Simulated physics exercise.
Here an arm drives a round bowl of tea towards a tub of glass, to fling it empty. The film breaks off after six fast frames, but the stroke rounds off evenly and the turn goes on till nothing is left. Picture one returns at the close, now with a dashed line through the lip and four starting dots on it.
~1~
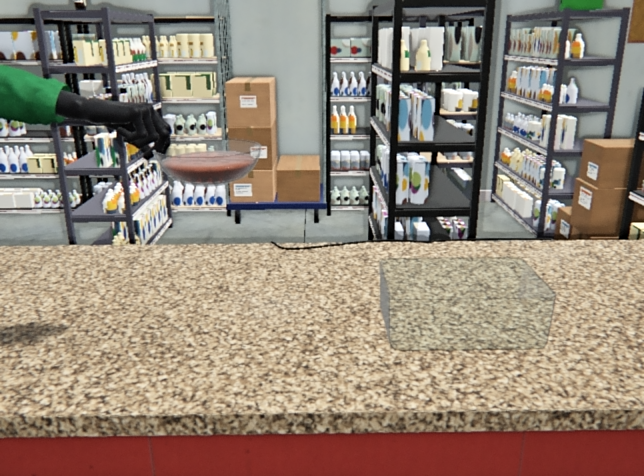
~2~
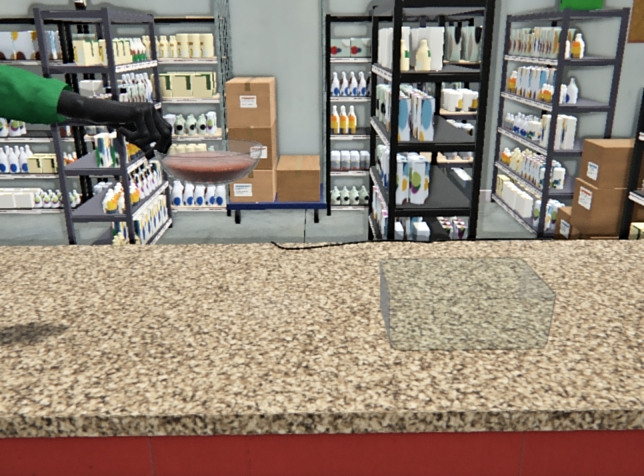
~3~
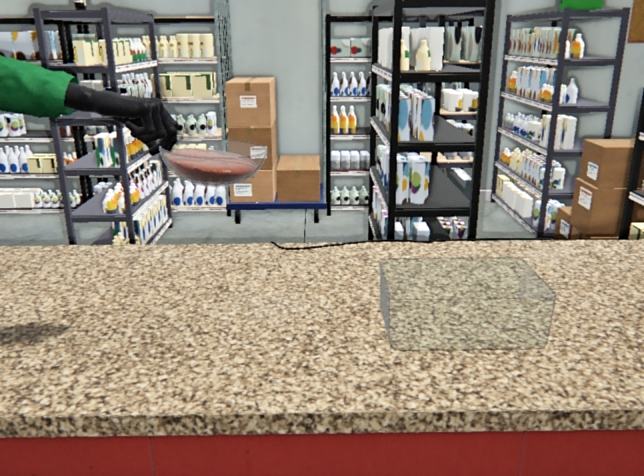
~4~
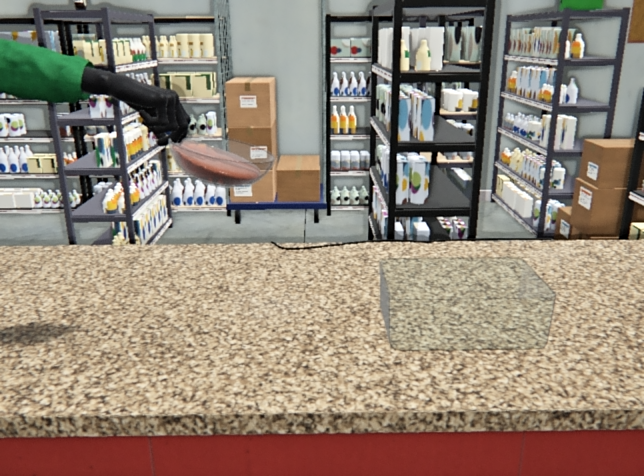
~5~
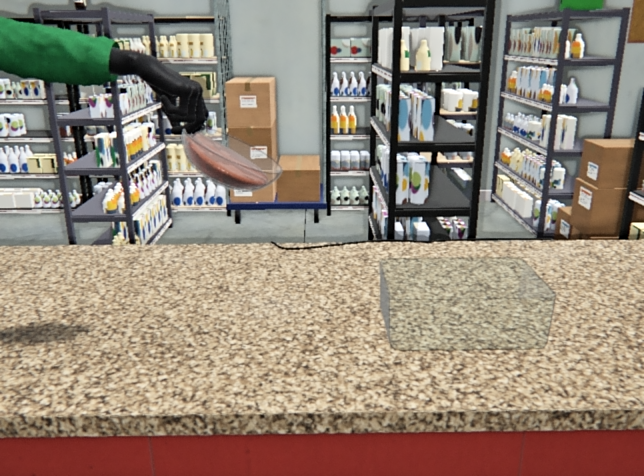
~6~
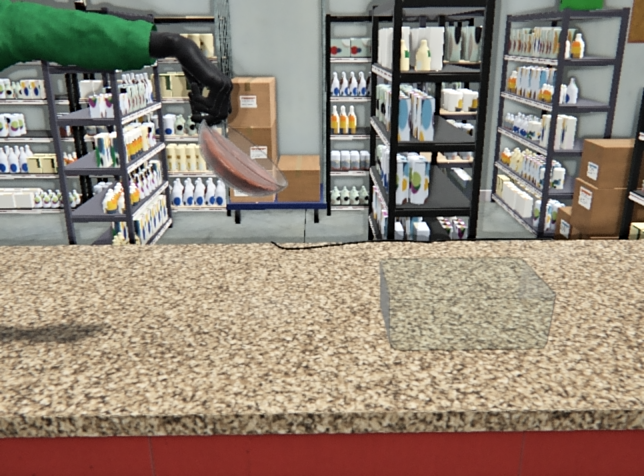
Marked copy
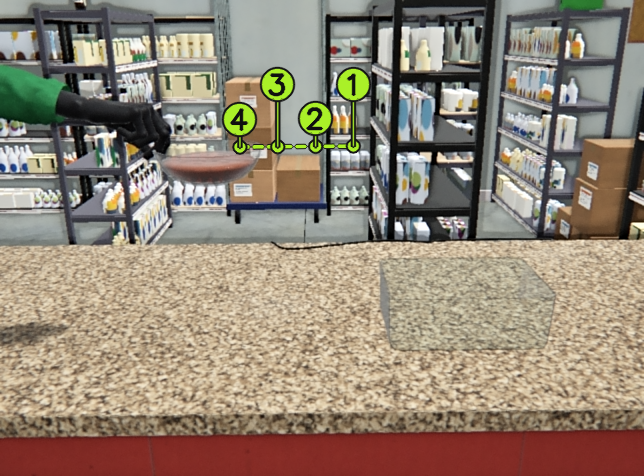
In a storeroom lined with shelves of bottles, a green-sleeved arm with a black glove held a shallow bowl of reddish liquid above a speckled counter, then gradually tilted it toward the right.
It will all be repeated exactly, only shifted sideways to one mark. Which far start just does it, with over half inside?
Use dot 2.
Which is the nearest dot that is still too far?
Dot 3.
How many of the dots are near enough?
Two.
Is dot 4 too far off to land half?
Yes.
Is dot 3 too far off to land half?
Yes, that goes wrong.
On the marked copy, 1 at (353, 146); 2 at (315, 146); 3 at (277, 146); 4 at (239, 147).
For dot 1, about 78 % lands in the tub, 6 % falls short and 15 % goes beside or beyond.
For dot 2, about 71 % lands in the tub, 13 % falls short and 16 % goes beside or beyond.
For dot 3, about 12 % lands in the tub, 85 % falls short and 4 % goes beside or beyond.
For dot 4, about 0 % lands in the tub, 100 % falls short.
